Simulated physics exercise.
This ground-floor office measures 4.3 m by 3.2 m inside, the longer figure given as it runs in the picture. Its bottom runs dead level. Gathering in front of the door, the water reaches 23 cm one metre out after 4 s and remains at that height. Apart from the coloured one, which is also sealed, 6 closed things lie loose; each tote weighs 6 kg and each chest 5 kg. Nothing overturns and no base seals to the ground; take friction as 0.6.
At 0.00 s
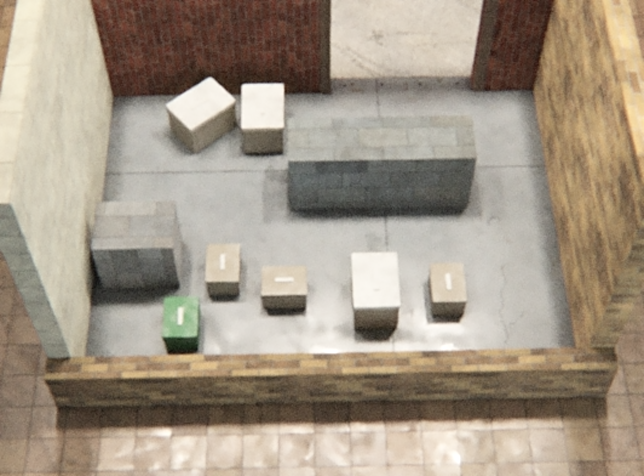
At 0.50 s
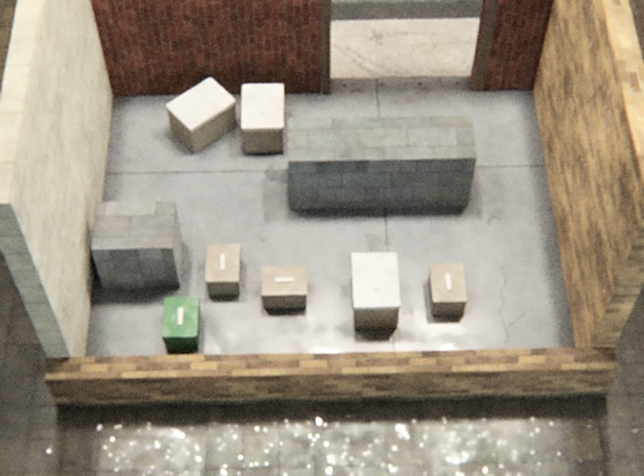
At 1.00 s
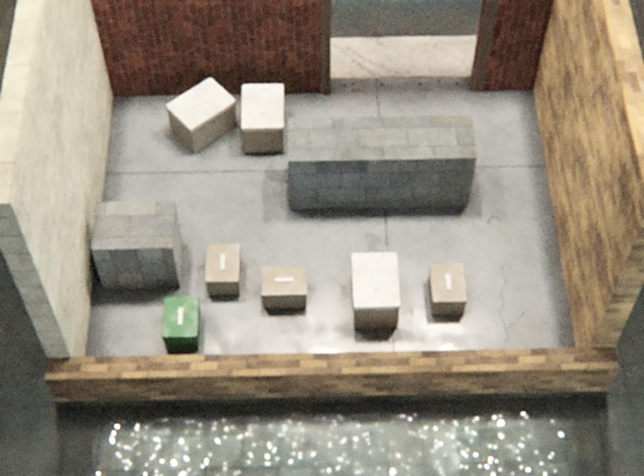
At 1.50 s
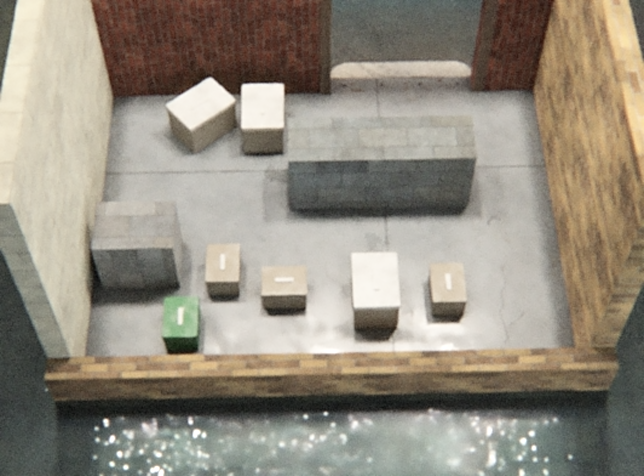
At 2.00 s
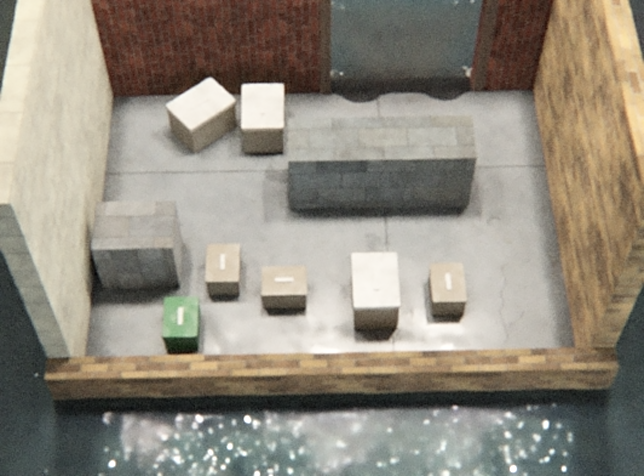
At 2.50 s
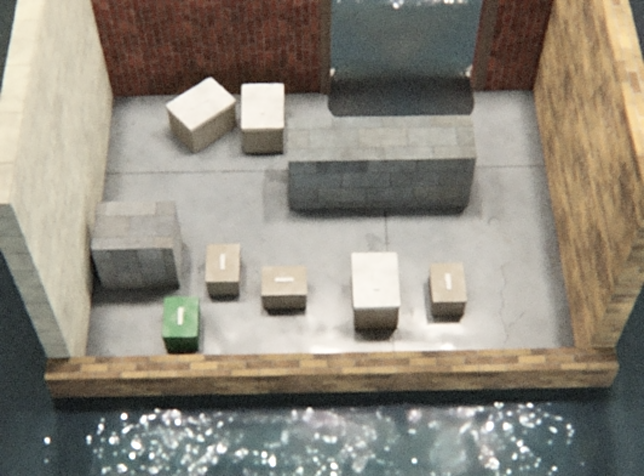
A ground-floor office with a pale left wall, brick back wall and wood-toned right wall is seen from above at a steep angle. A green tote sits at the lower left near small tan boxes and a white box, with gray block structures at left and center and two white boxes behind. Water spreads outside, glinting in front, then enters through the back doorway, while everything inside and the camera stay still.
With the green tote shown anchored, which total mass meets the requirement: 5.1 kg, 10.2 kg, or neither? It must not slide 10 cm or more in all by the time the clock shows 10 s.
I'd say it needs more than both.
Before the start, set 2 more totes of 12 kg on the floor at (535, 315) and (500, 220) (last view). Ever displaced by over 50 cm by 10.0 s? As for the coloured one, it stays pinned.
Beyond, below.
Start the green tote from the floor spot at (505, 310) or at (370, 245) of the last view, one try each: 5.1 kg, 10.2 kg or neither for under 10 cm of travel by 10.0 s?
First try none suffices, second try none suffices.
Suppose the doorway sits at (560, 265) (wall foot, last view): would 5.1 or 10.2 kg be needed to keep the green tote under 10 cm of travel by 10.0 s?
Outcome - neither pick works.
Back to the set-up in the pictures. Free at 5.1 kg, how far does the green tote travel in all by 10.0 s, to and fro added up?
About 120 cm altogether.
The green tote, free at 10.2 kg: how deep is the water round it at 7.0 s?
Around 0 cm.
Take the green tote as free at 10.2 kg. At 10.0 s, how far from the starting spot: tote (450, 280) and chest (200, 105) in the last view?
Net displacement, in order: 40 cm; 200 cm.
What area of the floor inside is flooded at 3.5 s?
Around 2.0 m2 of it.
After 3.5 s the green tote would be 0 cm from its start with 5.1 kg and 0 cm from its start with 10.2 kg; 0 cm of water round it then.
After 4.5 s the green tote would be 0 cm from its start with 5.1 kg and 0 cm from its start with 10.2 kg; 0 cm of water round it then.
After 7.0 s the green tote would be 0 cm from its start with 5.1 kg and 0 cm from its start with 10.2 kg; 0 cm of water round it then.
After 10.0 s the green tote would be 65 cm from its start with 5.1 kg and 50 cm from its start with 10.2 kg; 11 cm of water round it then.
